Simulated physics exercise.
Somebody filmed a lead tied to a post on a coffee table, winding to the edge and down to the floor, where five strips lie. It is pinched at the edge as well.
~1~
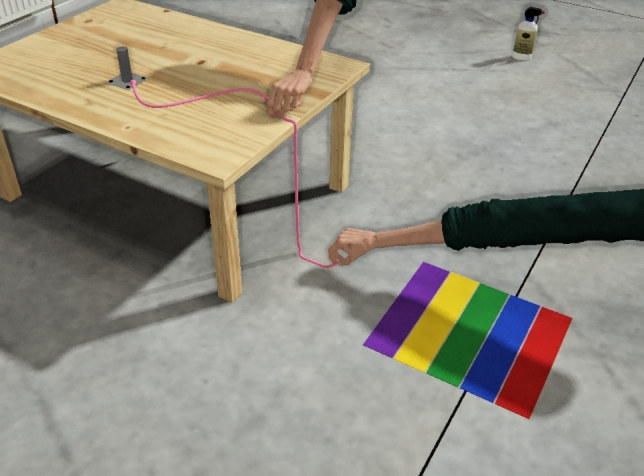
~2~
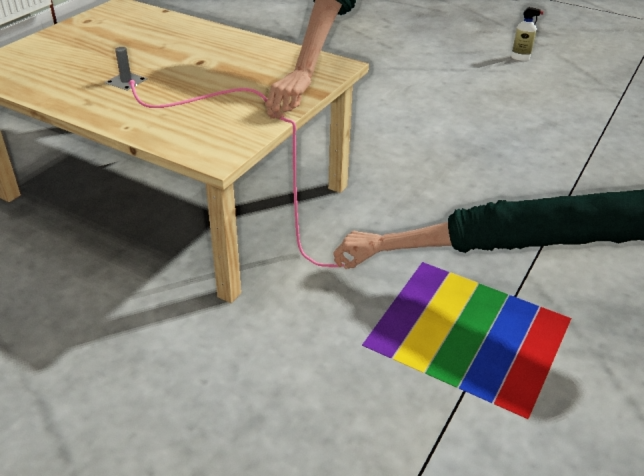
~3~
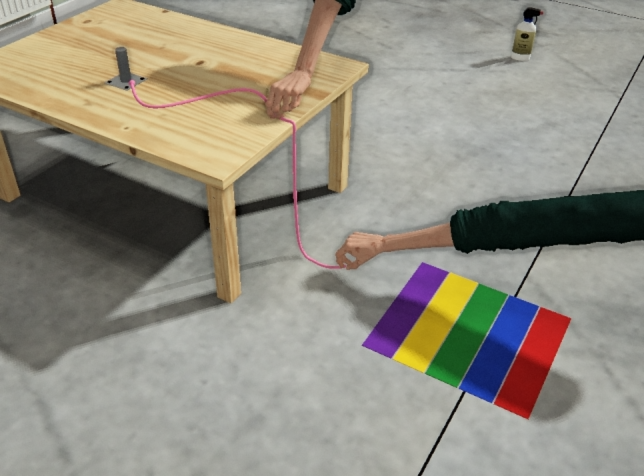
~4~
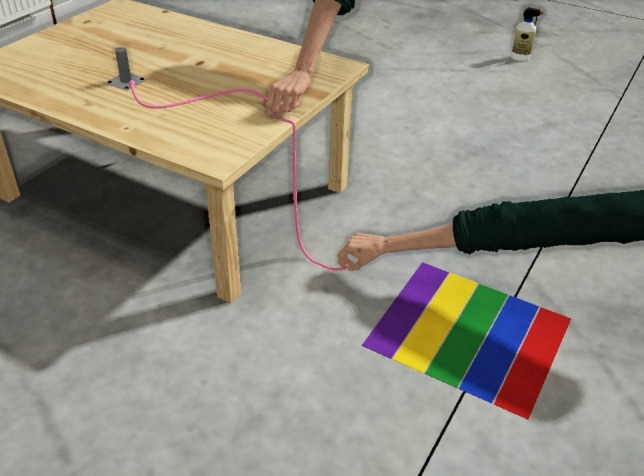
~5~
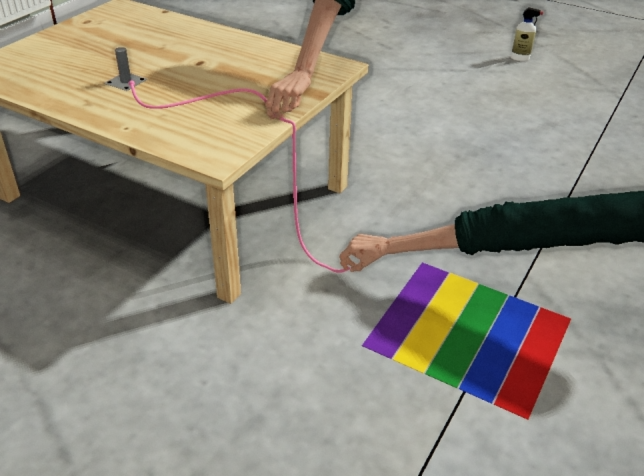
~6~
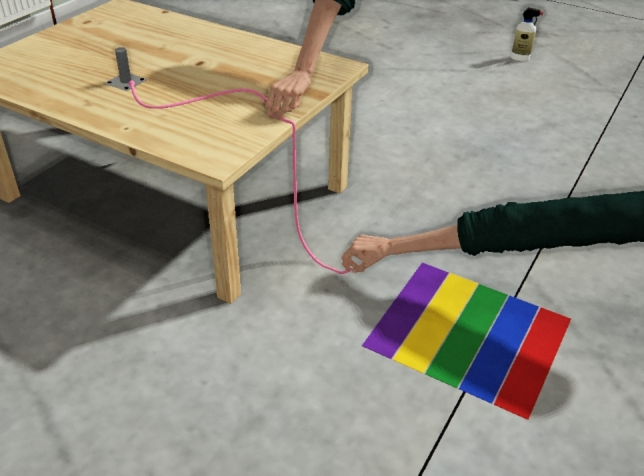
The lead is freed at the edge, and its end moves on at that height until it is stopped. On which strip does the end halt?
The end stops over the blue strip.
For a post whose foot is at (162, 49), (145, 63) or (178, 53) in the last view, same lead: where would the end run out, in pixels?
The places are (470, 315), (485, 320) and (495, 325).
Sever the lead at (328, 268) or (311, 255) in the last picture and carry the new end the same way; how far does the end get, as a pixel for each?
Try by try, around (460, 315) and (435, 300).
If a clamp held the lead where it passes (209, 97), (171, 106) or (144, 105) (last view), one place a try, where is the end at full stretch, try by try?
Try by try, around (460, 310), (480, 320) and (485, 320).
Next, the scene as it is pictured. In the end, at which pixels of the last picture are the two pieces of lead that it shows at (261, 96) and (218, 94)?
About (286, 124), and the other about (242, 112).
Soon after, end near (434, 302); over yellow.
Then, end near (477, 319); over green.
At full stretch, end near (502, 329); over blue. It gets as far as the blue strip.
